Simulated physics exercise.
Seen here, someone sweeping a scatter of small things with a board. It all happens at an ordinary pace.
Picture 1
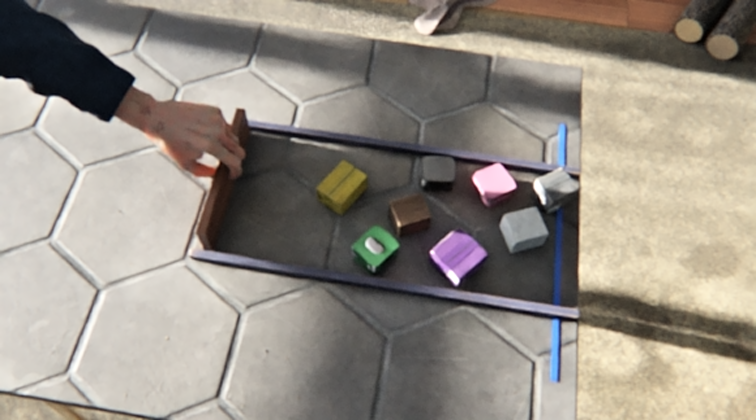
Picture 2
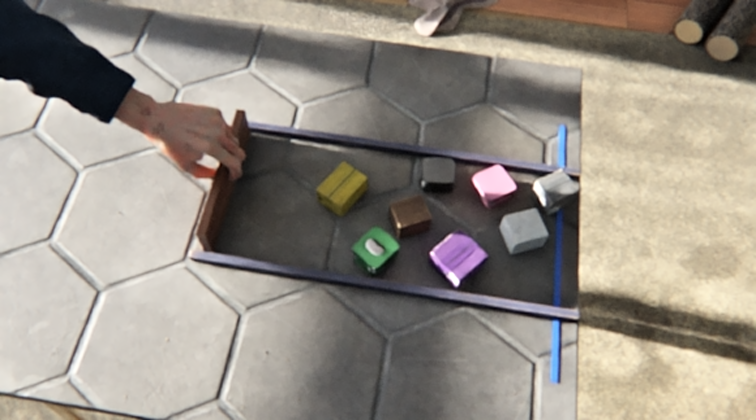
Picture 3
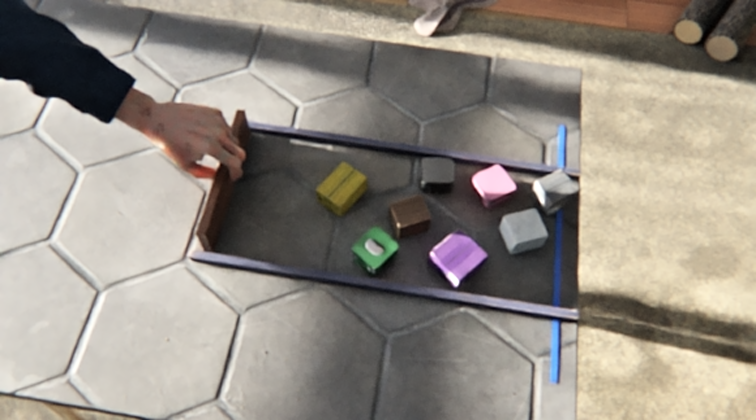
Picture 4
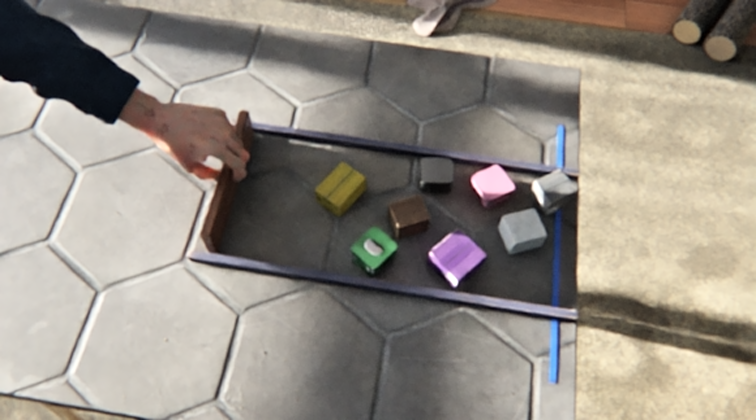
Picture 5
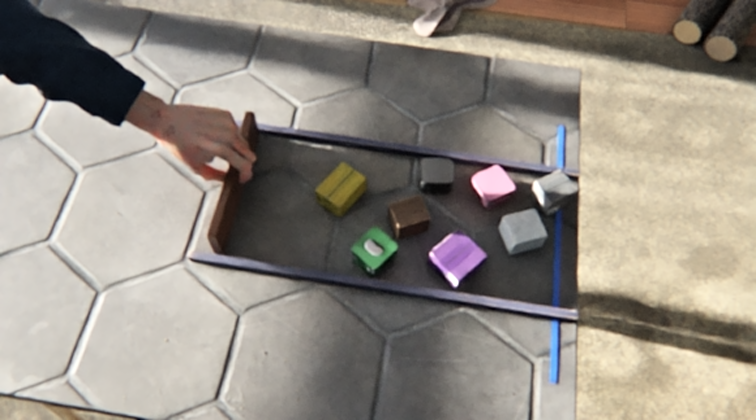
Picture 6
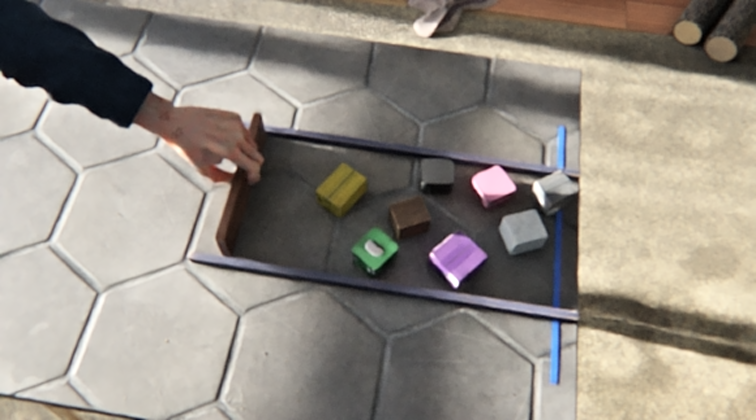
A hand in a dark sleeve grips a brown board at the left end of a shallow lane on grey hexagonal paving, seen from above. Between two dark rails lie yellow, green, brown, black, purple, pink and grey blocks, with a whitish one by the blue tape at right. The board barely moves at first, then slides slightly right, not touching the still blocks, while the view stays practically steady.
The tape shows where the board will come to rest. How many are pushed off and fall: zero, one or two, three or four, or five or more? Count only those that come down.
The number that fall off is five or more.
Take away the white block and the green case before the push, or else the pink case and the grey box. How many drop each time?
The counts: 3 and 3.
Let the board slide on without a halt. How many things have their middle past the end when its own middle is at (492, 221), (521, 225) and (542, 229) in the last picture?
The counts: 1, 2 and 5.
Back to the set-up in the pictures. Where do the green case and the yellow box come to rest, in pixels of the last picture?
First (576, 282), then (577, 207).
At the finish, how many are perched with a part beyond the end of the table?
The number is 3.
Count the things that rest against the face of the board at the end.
3 of them.
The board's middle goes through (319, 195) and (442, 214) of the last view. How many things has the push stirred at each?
At the one place 1, at the other 7.
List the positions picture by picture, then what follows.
In the first picture, grey box (554, 192); white block (524, 230); pink case (493, 186); board (225, 178); tape (559, 239).
In the second picture, white block (523, 231); board (225, 179).
In the third picture, pink case (492, 188); black case (437, 176).
In the fourth picture, grey box (552, 193); yellow box (341, 189).
In the fifth picture, white block (522, 232); brown block (409, 217).
In the sixth picture, grey box (553, 194); white block (523, 232); pink case (492, 189); board (242, 183); tape (558, 242).
Early on, none off yet; grey box at rest near (553, 194); white block at rest near (523, 232); pink case at rest near (492, 189).
A while later, none off yet; grey box travelled about its own width near (577, 195); white block at rest near (523, 232); pink case travelled well along near (544, 203).
Finally, the number that fall off is five or more; lost, black case, purple box, pink case, white block and grey box.
